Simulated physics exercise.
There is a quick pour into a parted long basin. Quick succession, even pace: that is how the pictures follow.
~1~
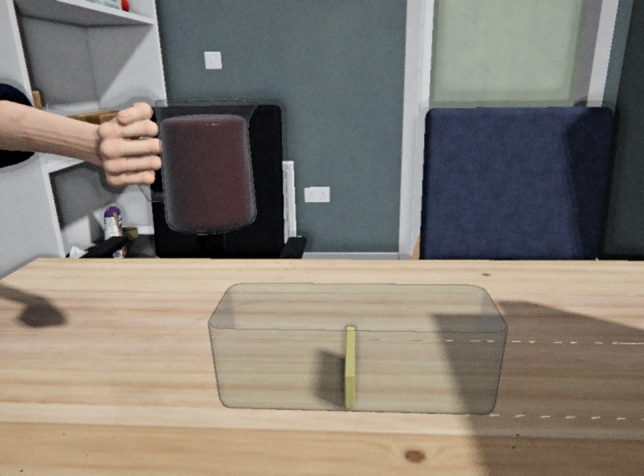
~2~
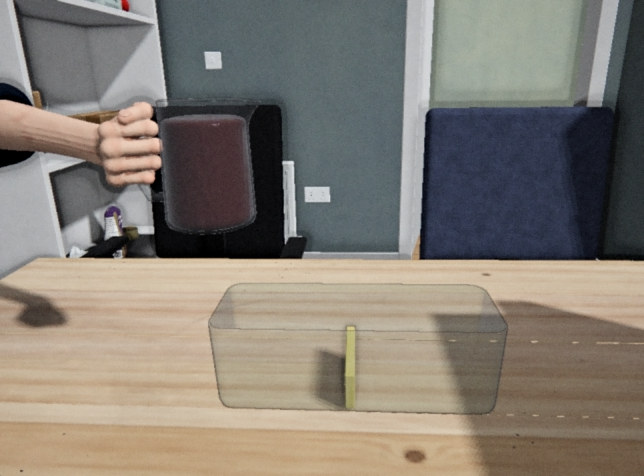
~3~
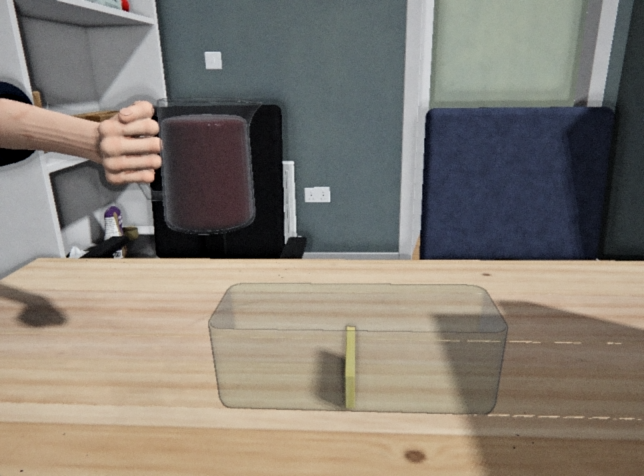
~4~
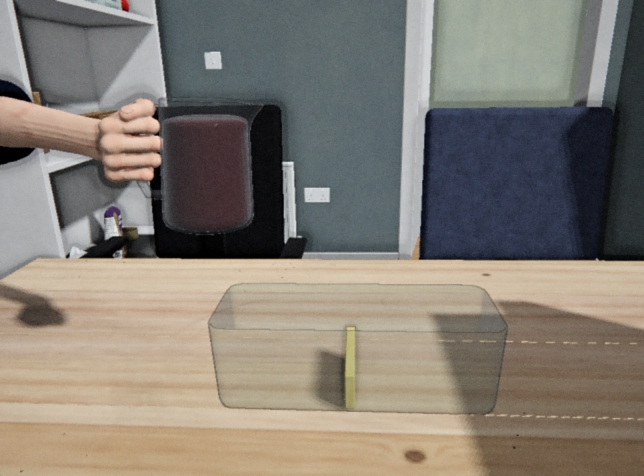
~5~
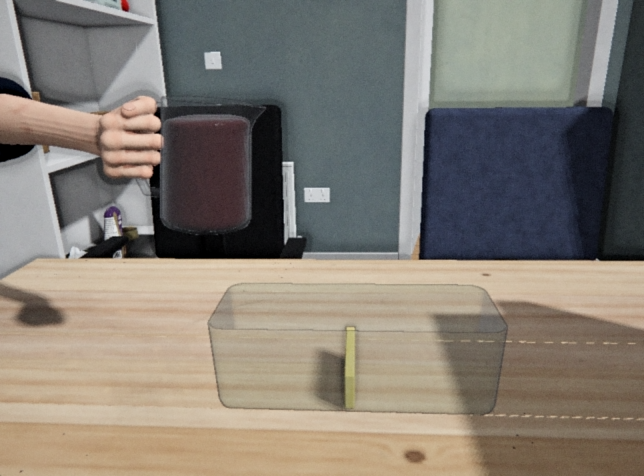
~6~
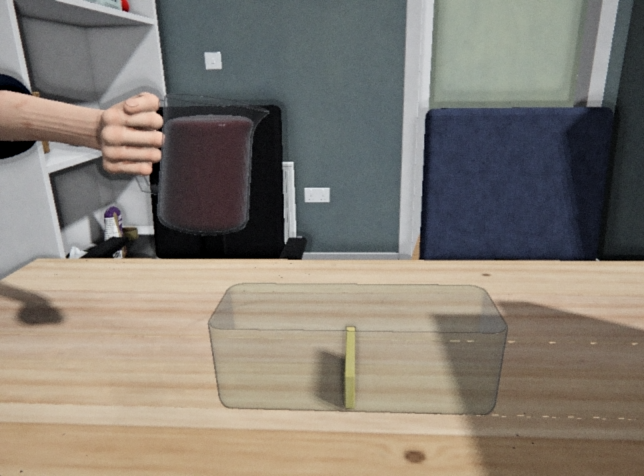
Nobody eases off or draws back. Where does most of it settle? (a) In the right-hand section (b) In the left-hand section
In the right-hand section (a).
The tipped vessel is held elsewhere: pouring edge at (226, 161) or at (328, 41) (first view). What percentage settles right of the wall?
In turn 5 and 90 in a hundred.
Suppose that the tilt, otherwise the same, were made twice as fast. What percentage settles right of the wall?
Roughly 60 percent.
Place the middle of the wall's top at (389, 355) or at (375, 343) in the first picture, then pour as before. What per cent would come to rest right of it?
The first position gives around 5 percent, the second around 5 percent.
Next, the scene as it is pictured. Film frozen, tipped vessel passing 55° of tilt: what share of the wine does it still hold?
It still holds around 90 per cent there.
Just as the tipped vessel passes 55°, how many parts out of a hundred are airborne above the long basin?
Share in flight: Approx. 10 %.
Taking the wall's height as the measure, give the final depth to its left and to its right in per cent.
About 40 left, about 50 right.
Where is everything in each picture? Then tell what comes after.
In the first frame, it leans 0°; its right rim is at (260, 100); the wine meets the walls at (164, 120) and (247, 118); the long basin's rim runs from (220, 305) to (495, 308); the wall's top is at (350, 350).
In the second frame, it leans 0°; its right rim is at (260, 101); the wine meets the walls at (165, 119) and (247, 118).
In the third frame, it leans 1°; its right rim is at (262, 102); the wine meets the walls at (166, 119) and (248, 120).
In the fourth frame, it leans 3°; its right rim is at (263, 104); the wine meets the walls at (167, 120) and (248, 120).
In the fifth frame, it leans 6°; its right rim is at (266, 107); the wine meets the walls at (167, 121) and (250, 120).
In the sixth frame, it leans 9°; its right rim is at (269, 111); the wine meets the walls at (170, 123) and (255, 120).
A moment on, the tilt is 55° and 92 per cent is still to pour, 0 is left of the wall and 0 right of it.
Next, the tilt is 86° and 58 per cent is still to pour, 3 is left of the wall and 21 right of it.
Then the tilt is 94° and 19 per cent is still to pour, 14 is left of the wall and 56 right of it.
Later the tilt is 94° and 6 per cent is still to pour, 31 is left of the wall and 60 right of it.
Finally, 37 per cent lies left of the wall, 60 right of it and 1 outside.
